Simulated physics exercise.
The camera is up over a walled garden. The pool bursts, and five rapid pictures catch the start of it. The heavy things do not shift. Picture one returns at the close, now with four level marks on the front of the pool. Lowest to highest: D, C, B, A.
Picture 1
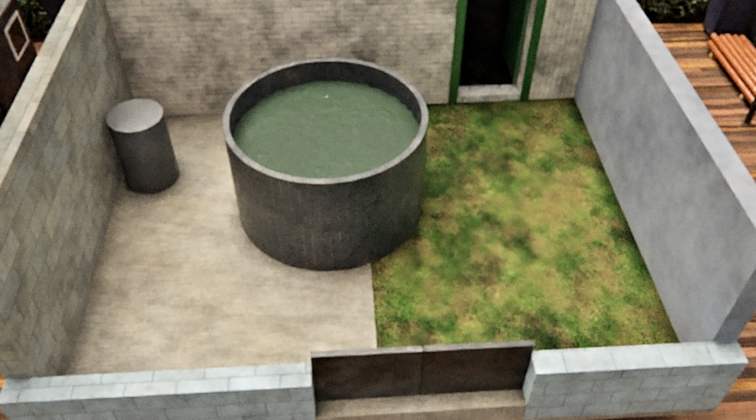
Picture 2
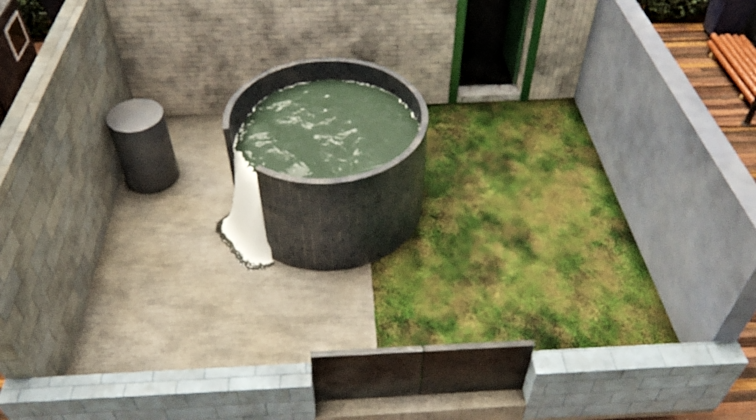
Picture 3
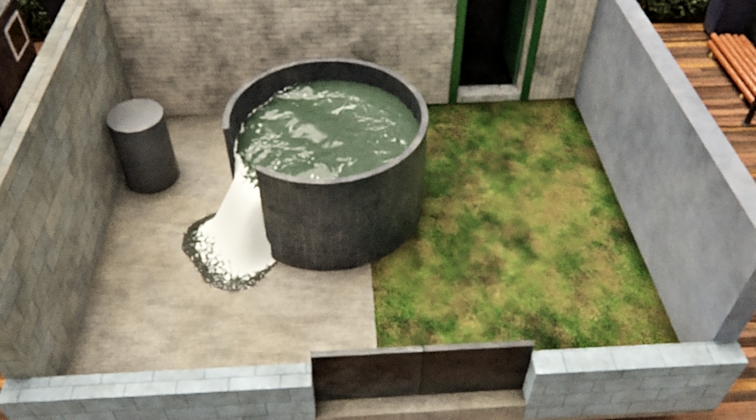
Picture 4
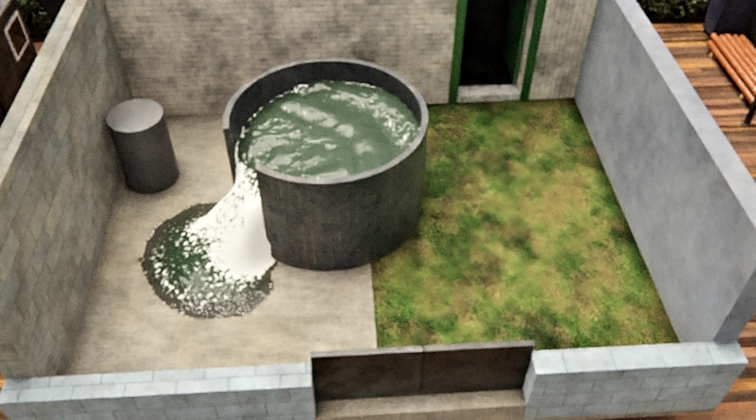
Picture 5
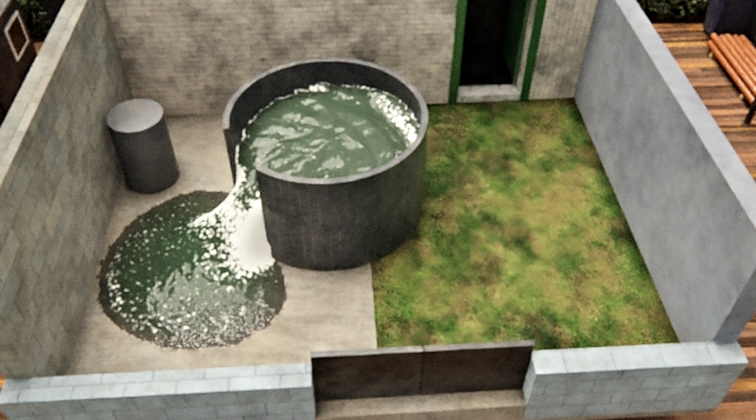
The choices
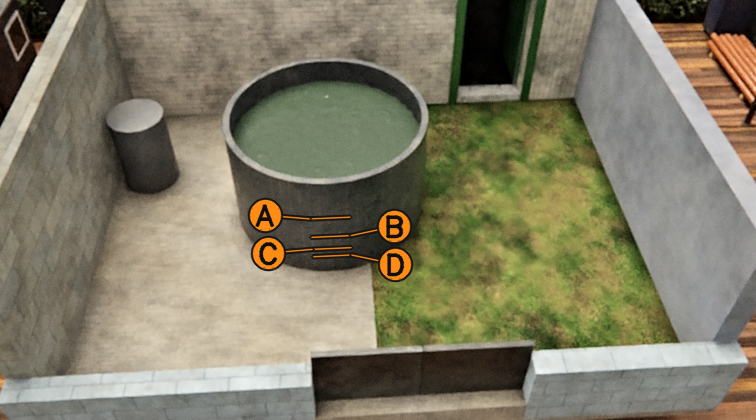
In a walled garden with a grassy patch on the right, a round pool of green water split open on its left side, and white water gushed out and spread across the pale paving.
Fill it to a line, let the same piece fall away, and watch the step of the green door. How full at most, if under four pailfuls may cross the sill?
The limit is A.
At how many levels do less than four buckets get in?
All of them.
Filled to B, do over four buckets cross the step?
No, that is safe.
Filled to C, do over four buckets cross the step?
No, not at all.
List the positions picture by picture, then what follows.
Water in the pool at rest, its middle at (327, 134); foot of the green doorway at (488, 101); shut gate at (422, 354).
Water covers 1 % of the ground and shows as far out as (264, 262).
Water covers 3 % of the ground and shows as far out as (214, 278).
Water covers 7 % of the ground and shows as far out as (154, 277).
Water covers 13 % of the ground and shows as far out as (113, 309).
On the marked copy, A at (329, 218); B at (331, 236); C at (331, 248); D at (332, 255); from the bottom up D, C, B, A.
If A is chosen, nothing gets over.
If B is chosen, nothing gets over.
If C is chosen, nothing gets over.
If D is chosen, nothing gets over.
